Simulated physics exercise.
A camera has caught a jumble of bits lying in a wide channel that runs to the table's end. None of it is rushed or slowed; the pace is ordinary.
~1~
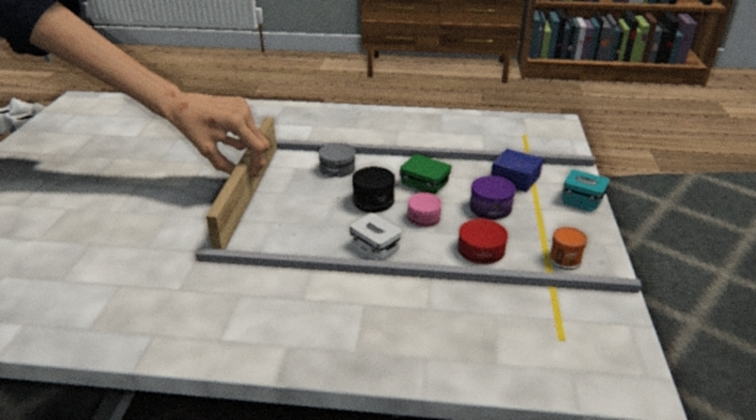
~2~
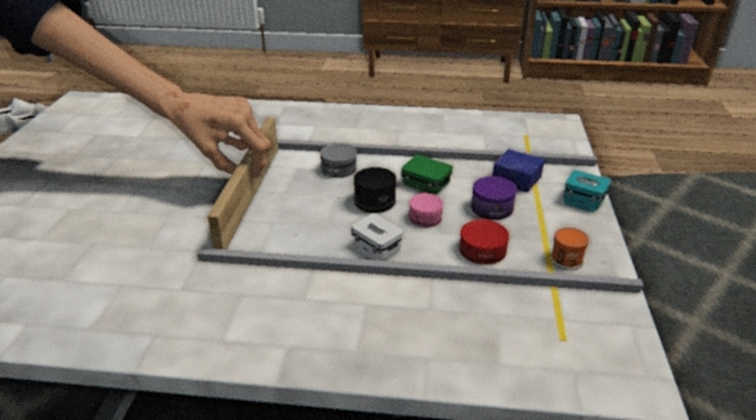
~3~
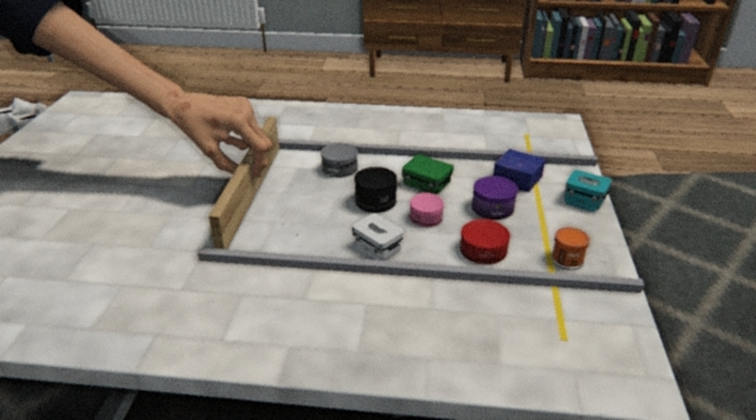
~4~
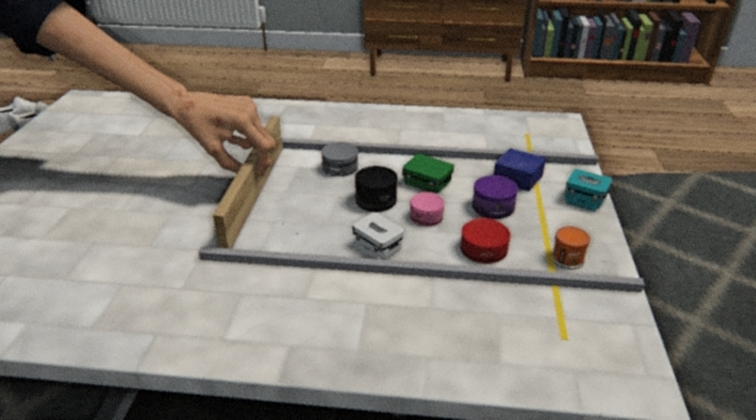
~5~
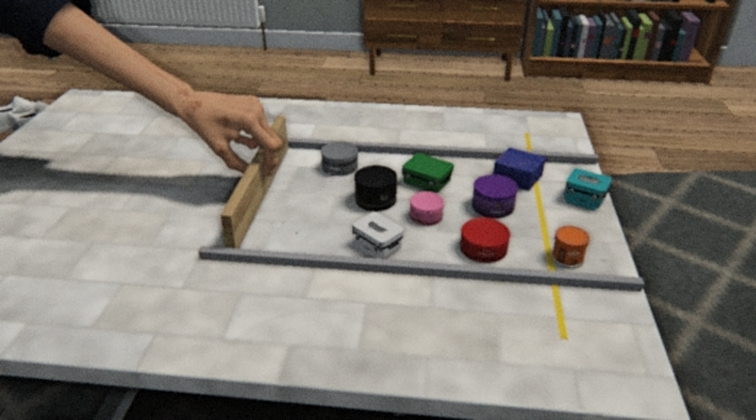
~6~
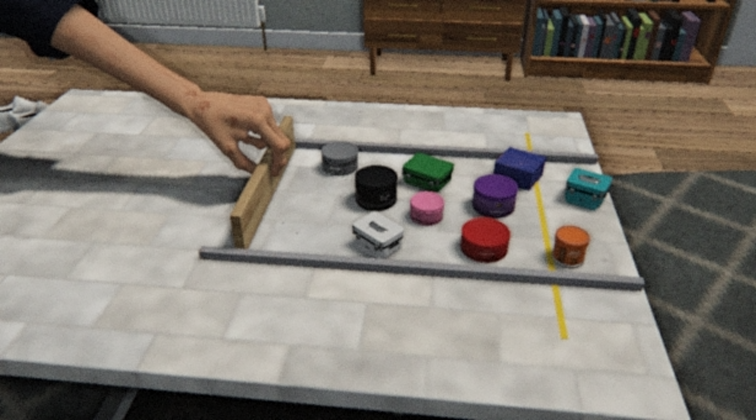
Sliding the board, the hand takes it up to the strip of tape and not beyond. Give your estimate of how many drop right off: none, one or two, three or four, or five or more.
Most likely just one, perhaps two, will tumble off the end.
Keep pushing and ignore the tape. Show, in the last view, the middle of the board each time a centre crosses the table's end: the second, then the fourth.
Earlier crossing: About (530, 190); later crossing: About (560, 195).
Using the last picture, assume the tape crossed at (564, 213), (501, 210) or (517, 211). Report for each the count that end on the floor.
4, 0, 0.
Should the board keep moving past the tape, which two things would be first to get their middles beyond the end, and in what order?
The turquoise case comes first, followed by the orange tin.
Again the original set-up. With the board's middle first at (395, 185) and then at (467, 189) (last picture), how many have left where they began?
5 at one spot and 8 at the other.
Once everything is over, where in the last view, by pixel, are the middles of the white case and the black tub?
The white case ends at (569, 256) and the black tub at (565, 201).
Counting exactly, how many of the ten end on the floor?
The total comes to 2.
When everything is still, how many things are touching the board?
The count in contact is 4.
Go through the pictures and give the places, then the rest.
In the first picture, turquoise case (584, 191); orange tin (568, 248); blue block (517, 170); board (247, 178); tape (539, 214).
In the second picture, orange tin (569, 248); board (248, 178).
In the third picture, blue block (519, 170); pink tub (427, 210).
In the fourth picture, turquoise case (587, 190); grey tub (340, 159).
In the fifth picture, orange tin (570, 247); red tub (485, 240).
In the sixth picture, turquoise case (587, 189); orange tin (570, 246); blue block (519, 168); board (267, 177); tape (541, 212).
Soon after, none off yet; turquoise case at rest near (587, 189); orange tin at rest near (570, 246); blue block at rest near (519, 168).
Then, none off yet; turquoise case at rest near (587, 189); orange tin at rest near (570, 246); blue block moving near (524, 168).
At rest, the number that fall off is one or two; fallen, orange tin and turquoise case.
